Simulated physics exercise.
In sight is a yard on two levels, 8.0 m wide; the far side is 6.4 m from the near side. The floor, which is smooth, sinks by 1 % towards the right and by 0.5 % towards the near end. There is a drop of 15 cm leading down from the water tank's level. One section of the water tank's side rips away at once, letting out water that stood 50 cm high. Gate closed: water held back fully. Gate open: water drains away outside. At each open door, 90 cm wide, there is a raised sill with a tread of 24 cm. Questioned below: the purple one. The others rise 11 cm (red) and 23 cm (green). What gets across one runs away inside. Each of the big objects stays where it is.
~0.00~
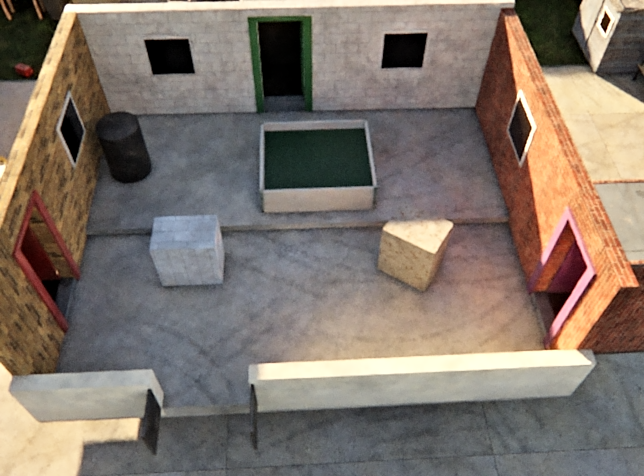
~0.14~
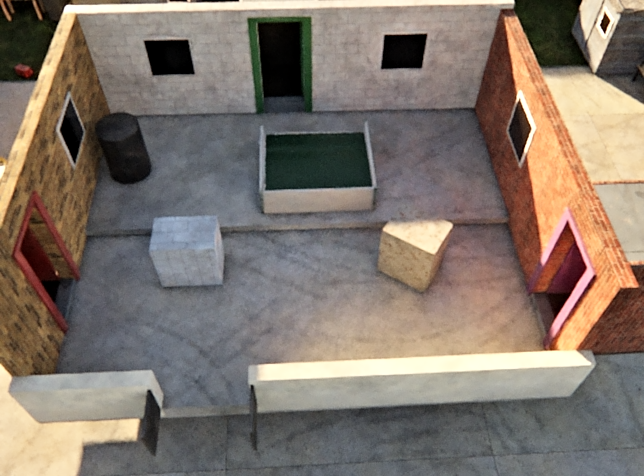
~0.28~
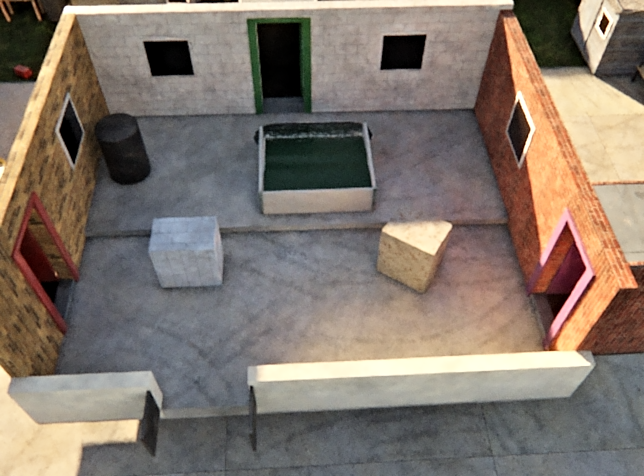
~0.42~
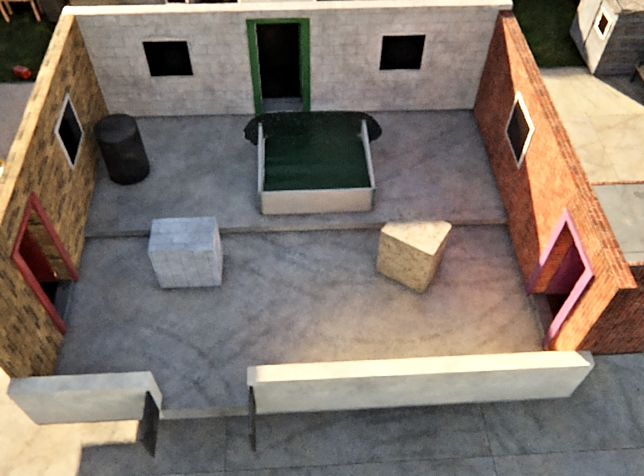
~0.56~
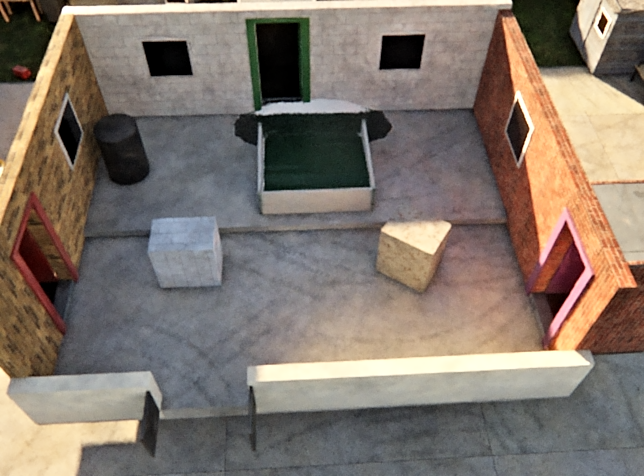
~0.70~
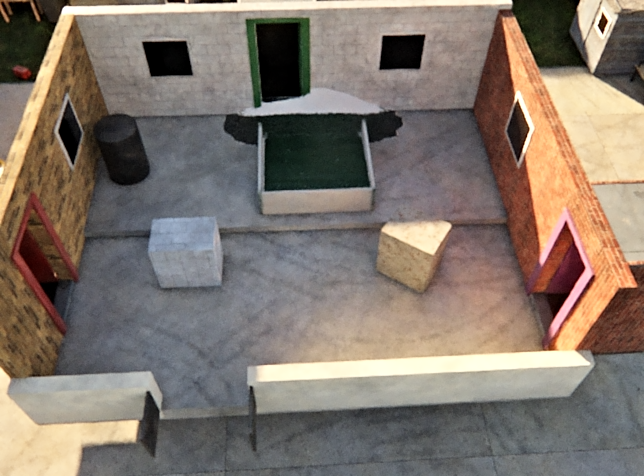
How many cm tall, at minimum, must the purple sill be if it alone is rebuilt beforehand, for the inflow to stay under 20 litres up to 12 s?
Around 6 cm at the least.
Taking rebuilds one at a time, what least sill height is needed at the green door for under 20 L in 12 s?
Green door, minimum about 29 cm.
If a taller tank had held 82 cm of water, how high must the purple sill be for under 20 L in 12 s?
I'd say close to 10.0 cm.
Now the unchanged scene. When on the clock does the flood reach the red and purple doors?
Red: 4.5 s; purple: 3.8 s.
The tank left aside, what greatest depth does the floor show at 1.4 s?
Roughly 38 cm.
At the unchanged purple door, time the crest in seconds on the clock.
Peak: Close to 9.0 s.
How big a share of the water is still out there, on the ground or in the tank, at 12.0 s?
I'd estimate some 94 in a hundred.
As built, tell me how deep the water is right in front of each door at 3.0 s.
Door by door in cm - red 0, green 16, purple 0.
After 1.4 s water covers 10 % of the floor, deepest (38 cm) near (310, 115); it has not reached the purple door.
After 3.0 s water covers 30 % of the floor, deepest (25 cm) near (471, 111); it has not reached the purple door.
After 12.0 s water covers 90 % of the floor, deepest (10 cm) near (328, 387); 8 cm at the purple door, 0 litres in over its 12 cm sill.
At the purple door as built, the water arrived by 3.8 s and peaked near 10 cm at 9.0 s.
With a sill of 5 cm, 29 litres would have come in within the 12 s; with 7 cm, 11 litres. So under 20 litres takes about 6 cm.
